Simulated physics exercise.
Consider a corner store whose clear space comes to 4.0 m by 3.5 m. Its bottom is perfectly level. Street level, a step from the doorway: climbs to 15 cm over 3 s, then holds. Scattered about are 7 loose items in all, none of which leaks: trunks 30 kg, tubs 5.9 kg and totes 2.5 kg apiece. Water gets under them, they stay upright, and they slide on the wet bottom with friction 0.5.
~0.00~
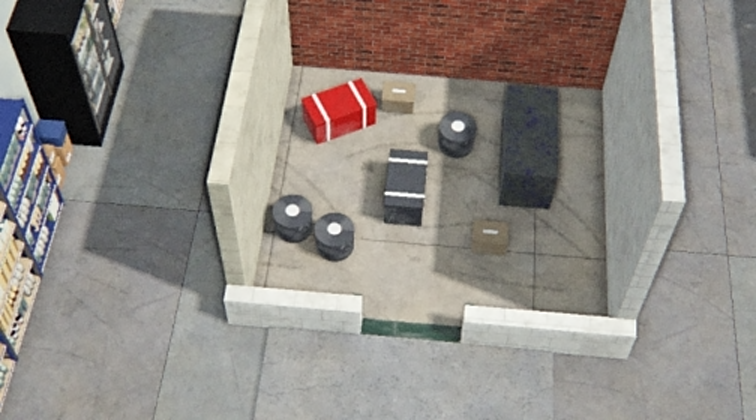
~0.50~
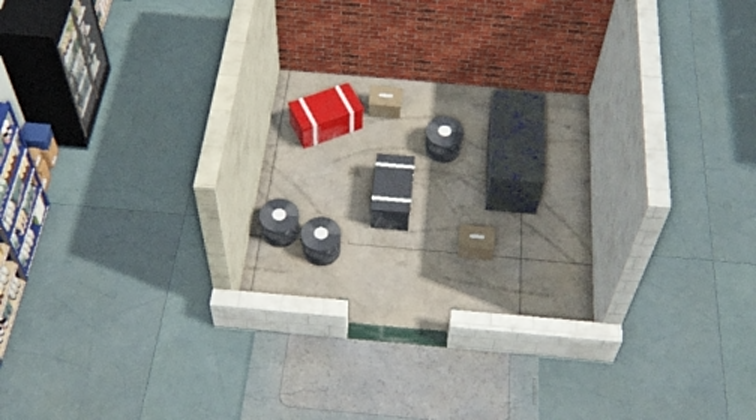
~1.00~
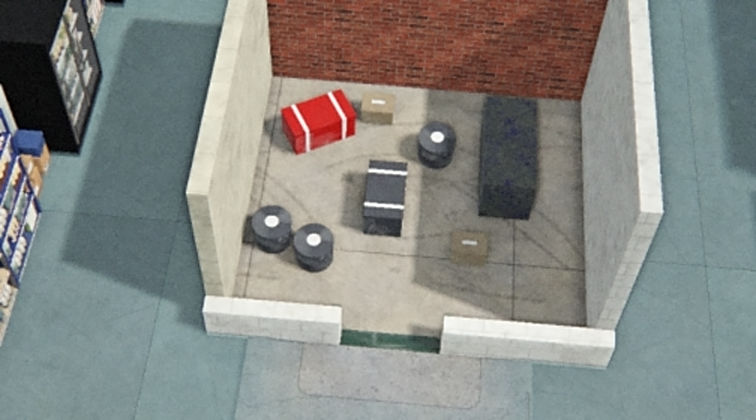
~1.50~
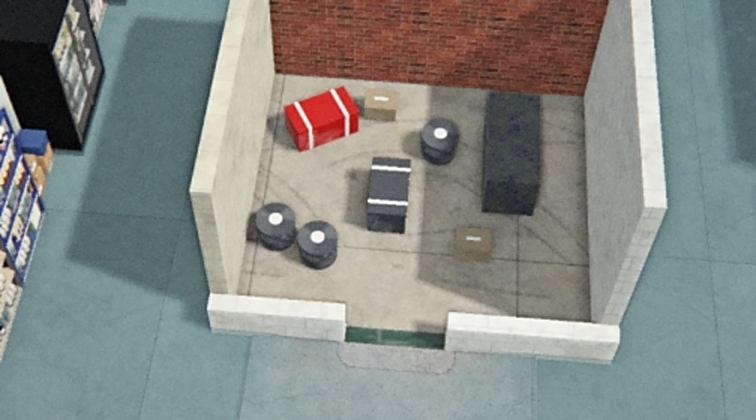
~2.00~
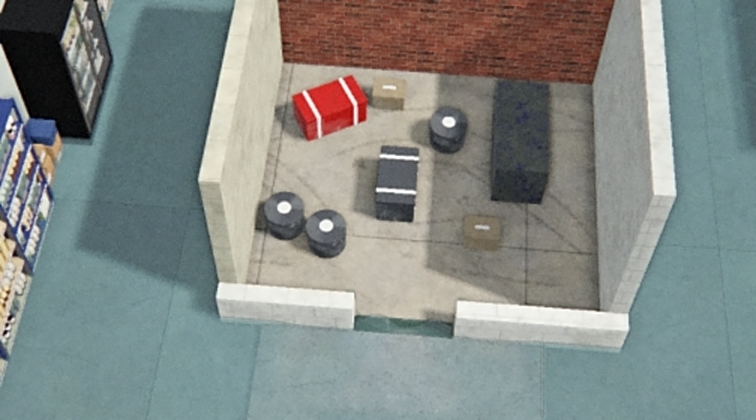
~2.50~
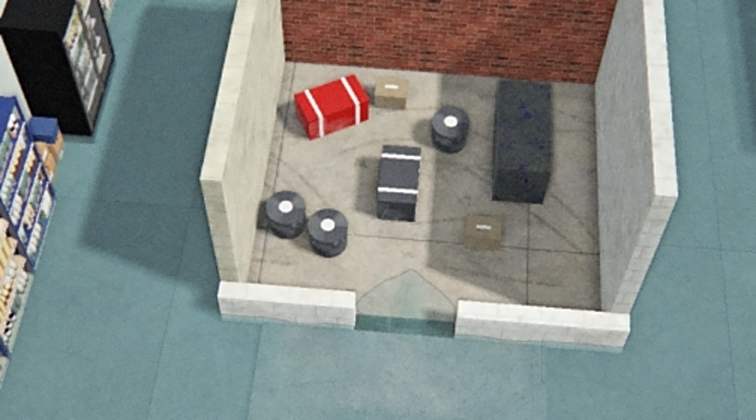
Bluish-green water covered the grey ground around a small walled store, then a thin sheet crept in through the front doorway, while the red trunk, dark barrels and boxes inside stayed put.
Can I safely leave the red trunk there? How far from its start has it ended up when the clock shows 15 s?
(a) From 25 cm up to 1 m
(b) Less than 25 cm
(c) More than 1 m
a, from 25 cm up to 1 m.
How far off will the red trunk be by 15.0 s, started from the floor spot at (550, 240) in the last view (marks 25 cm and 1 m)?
What happens is it creeps a short distance.
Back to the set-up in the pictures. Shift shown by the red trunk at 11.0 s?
Roughly 30 centimetres by that point.
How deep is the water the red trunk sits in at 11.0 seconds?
8 cm, roughly.
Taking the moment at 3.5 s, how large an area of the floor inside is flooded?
About 2.0 m2.
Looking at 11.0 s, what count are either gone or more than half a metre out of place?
The count is 4.
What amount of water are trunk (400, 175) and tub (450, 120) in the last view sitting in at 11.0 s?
About 6 and 7 cm.
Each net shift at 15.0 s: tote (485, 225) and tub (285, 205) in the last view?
In turn: 120 cm, 40 cm.
After 3.5 s the red trunk is near (332, 97), 0.0 m from its start, aground; 0 afloat.
After 6.8 s the red trunk is near (332, 97), 0.0 m from its start, aground; 2 afloat.
After 11.0 s the red trunk is near (353, 107), 0.3 m from its start, aground; 5 afloat.
After 15.0 s the red trunk is near (388, 106), 0.7 m from its start, afloat; 7 afloat.
